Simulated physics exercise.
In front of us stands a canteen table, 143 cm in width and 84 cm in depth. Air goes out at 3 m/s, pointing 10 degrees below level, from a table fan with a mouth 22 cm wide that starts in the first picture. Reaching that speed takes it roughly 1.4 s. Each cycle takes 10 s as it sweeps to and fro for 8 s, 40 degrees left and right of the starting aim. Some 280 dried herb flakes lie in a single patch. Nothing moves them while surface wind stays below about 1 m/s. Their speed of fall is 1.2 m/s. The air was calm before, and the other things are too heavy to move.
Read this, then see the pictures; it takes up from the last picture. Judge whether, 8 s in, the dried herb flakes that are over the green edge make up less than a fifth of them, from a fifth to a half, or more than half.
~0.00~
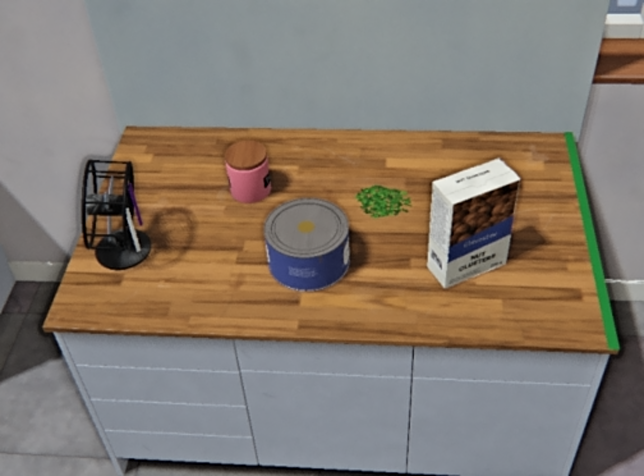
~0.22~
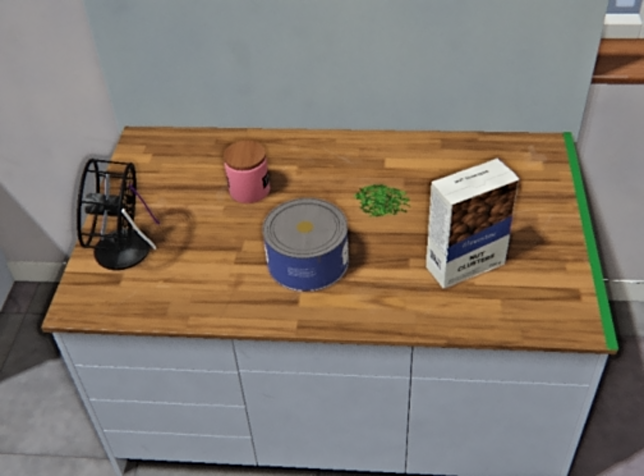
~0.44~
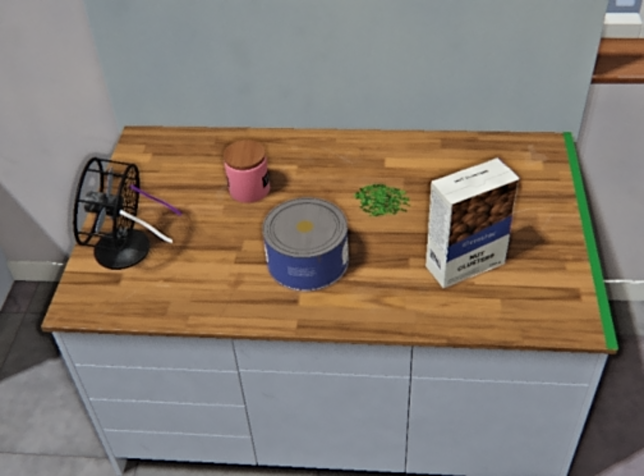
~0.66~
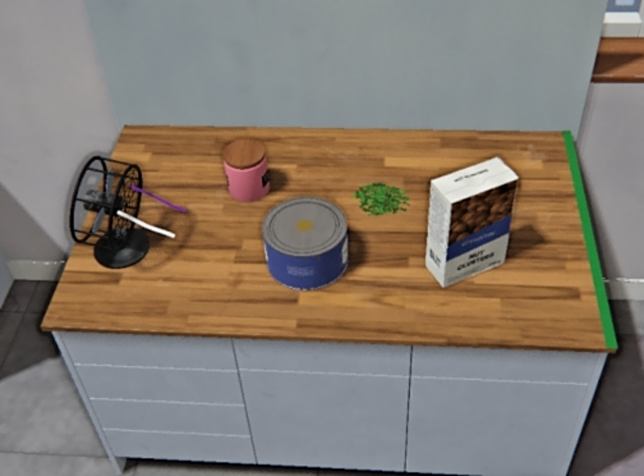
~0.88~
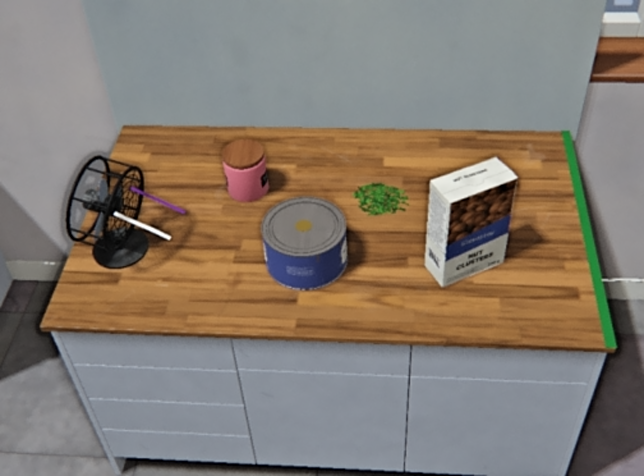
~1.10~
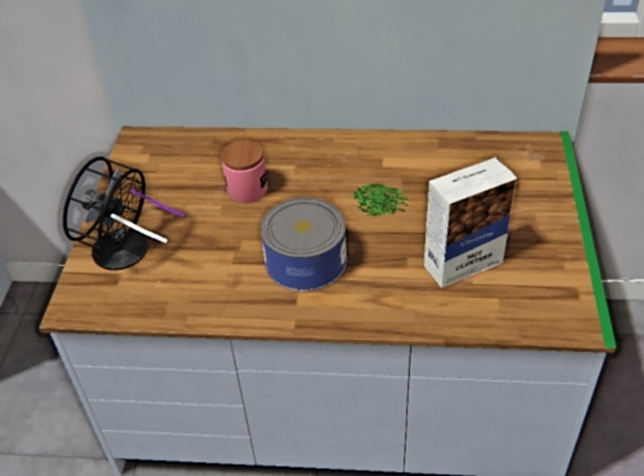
They make up more than half.
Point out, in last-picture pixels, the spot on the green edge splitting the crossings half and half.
Near (574, 157).
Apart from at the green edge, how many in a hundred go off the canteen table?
That works out to near 0 per cent.
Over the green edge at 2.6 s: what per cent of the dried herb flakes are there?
Share: Approx. 0 %.
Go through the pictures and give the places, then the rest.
In the first frame, the middle of the dried herb flakes is near (382, 200), none has stirred yet and the mouth of the table fan is at (109, 205).
In the second frame, the middle of the dried herb flakes is near (380, 197), none has stirred yet and the green edge is centred on (592, 227).
In the third frame, the middle of the dried herb flakes is near (380, 196), none has stirred yet, the top of a large tin is at (305, 226) and the top of a carton is at (475, 180).
In the fourth frame, the middle of the dried herb flakes is near (380, 195), none has stirred yet and the head of the table fan has turned about 16 degrees towards the front.
In the fifth frame, the middle of the dried herb flakes is near (379, 195) and none has stirred yet.
In the sixth frame, the middle of the dried herb flakes is near (378, 196), none has stirred yet and the head of the table fan has turned about 25 degrees towards the front.
After 1.6 s, 100 % are still on the top, 0 % are over the green edge; the middle of those left on the top is near (378, 196).
After 2.6 s, 100 % are still on the top, 0 % are over the green edge; the middle of those left on the top is near (381, 201).
After 4.4 s, 100 % are still on the top, 0 % are over the green edge; the middle of those left on the top is near (381, 201).
After 8.0 s, at the end, 98 % are over the green edge.
